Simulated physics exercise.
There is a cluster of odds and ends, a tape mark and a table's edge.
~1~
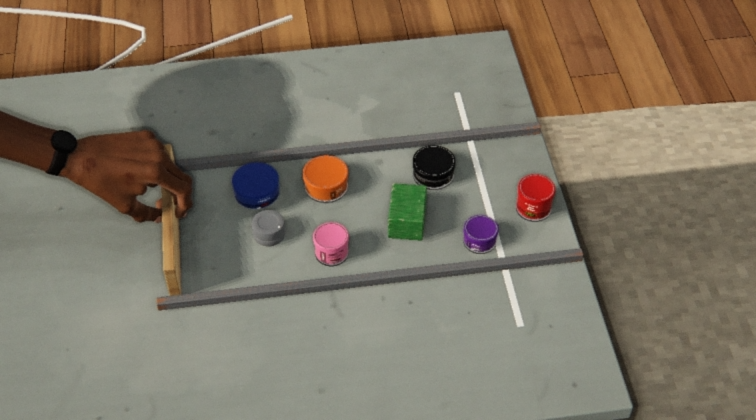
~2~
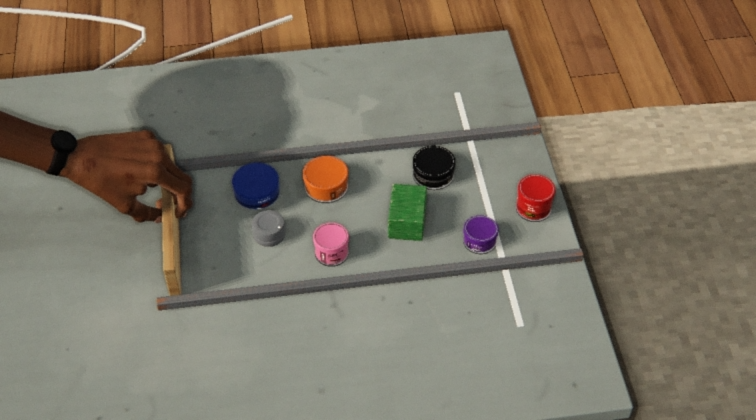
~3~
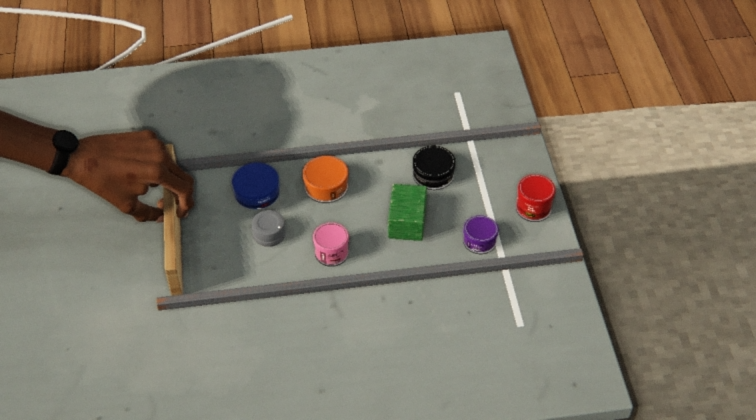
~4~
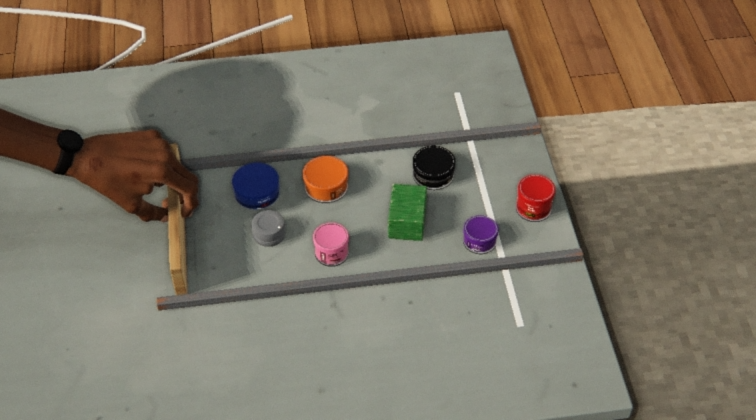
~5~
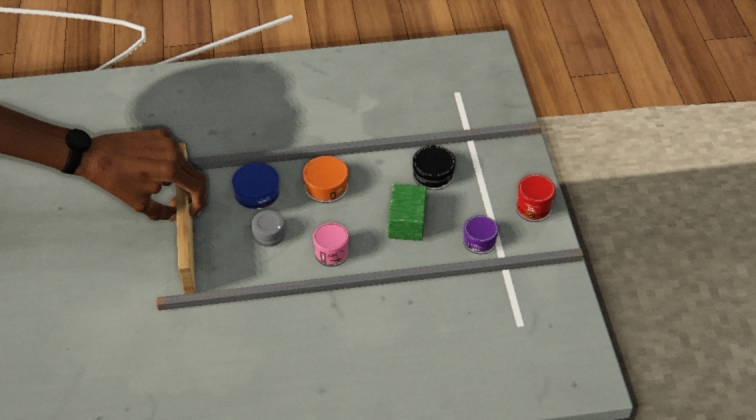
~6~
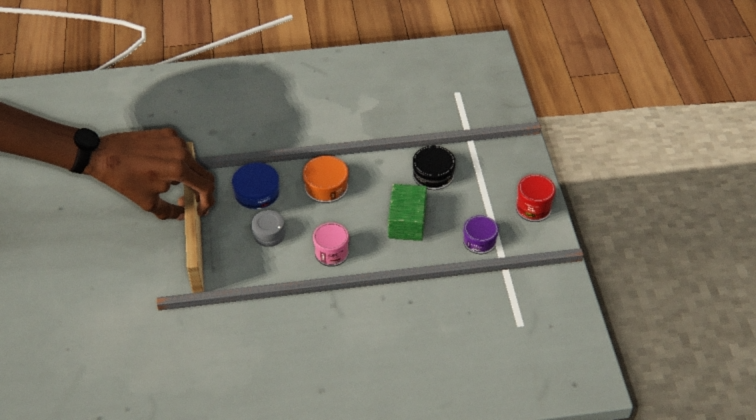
To begin with, a hand wearing a black watch holds a wooden board upright at the left end of two rails, with colourful tubs, tins and a green block spread between them. The hand then slides the board slightly right, toward the blue tub and grey lid, while the objects stay still.
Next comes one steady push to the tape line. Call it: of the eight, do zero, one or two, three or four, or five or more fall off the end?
One or two fall off.
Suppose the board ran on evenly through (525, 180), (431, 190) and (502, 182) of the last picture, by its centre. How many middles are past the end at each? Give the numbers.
Respectively 5, 0 and 3.
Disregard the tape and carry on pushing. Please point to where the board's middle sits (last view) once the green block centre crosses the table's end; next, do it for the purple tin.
The middle would be close to (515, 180) and then close to (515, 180).
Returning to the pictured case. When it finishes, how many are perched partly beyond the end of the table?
Looks like 1 of them.
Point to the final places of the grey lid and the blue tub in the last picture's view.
They end up close to (505, 203) and (501, 164).
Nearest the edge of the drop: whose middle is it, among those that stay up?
The orange pot is the one.
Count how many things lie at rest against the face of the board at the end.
Result: 3 in all.
Soon after, none off yet; red pot at rest near (535, 198); purple tin at rest near (480, 235); black tin at rest near (434, 168).
At rest, the number that fall off is one or two; fallen, black tin and red pot.
